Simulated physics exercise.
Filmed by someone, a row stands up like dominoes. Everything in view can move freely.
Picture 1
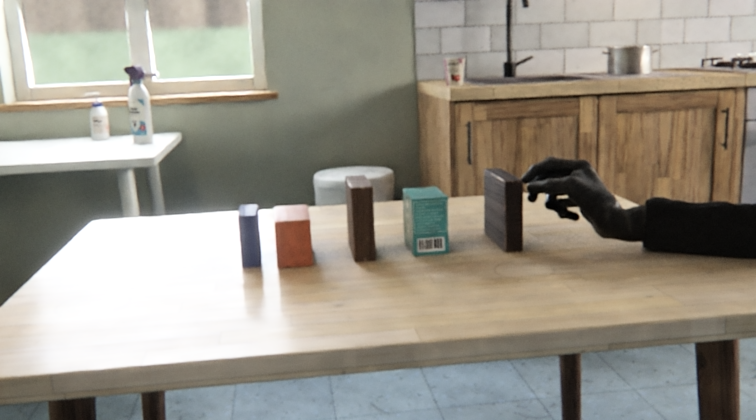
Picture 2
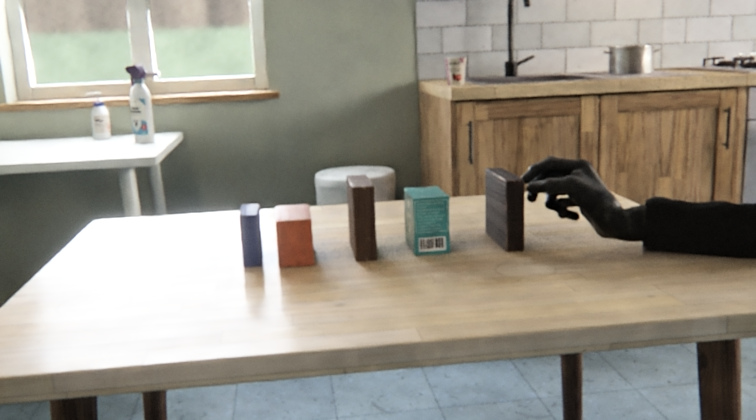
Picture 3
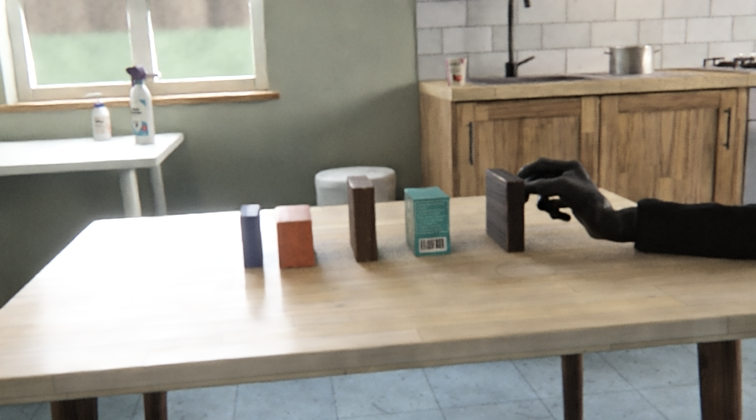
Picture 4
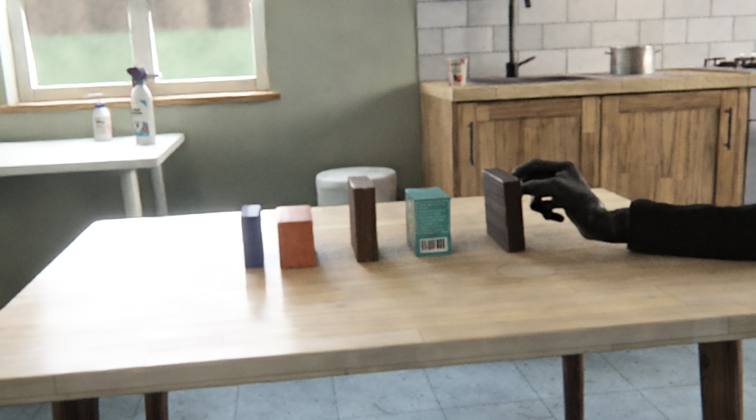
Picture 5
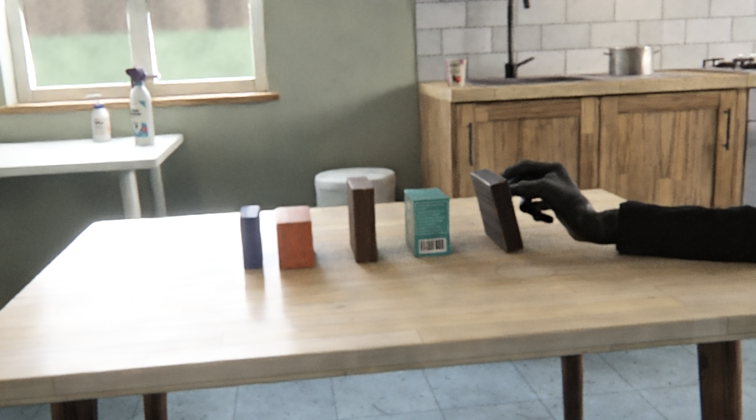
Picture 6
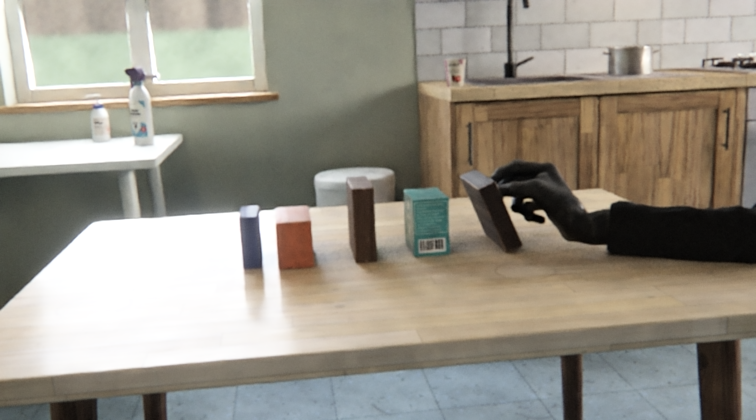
A dark, black-gloved hand reaches in from the right over a pale wooden table, seen from the front and slightly above in a kitchen with a window and wooden cabinets behind. Across the table stand a blue block, an orange board, a brown block, a turquoise packet and a black board, from left to right. The hand stays almost still at first, then pushes left, tilting the black board toward the packet while the others stay upright.
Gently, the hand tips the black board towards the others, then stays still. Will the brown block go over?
No, it stays on its end.
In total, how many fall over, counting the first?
1 of them.
Then, 0.20 s past the last view, black board 80° over; turquoise packet displaced a little.
Then, 0.40 s past the last view, black board 91° over; turquoise packet displaced a little.
Finally, all 3 still in place. Final places as the last picture's camera would see them, brown block near (361, 219).
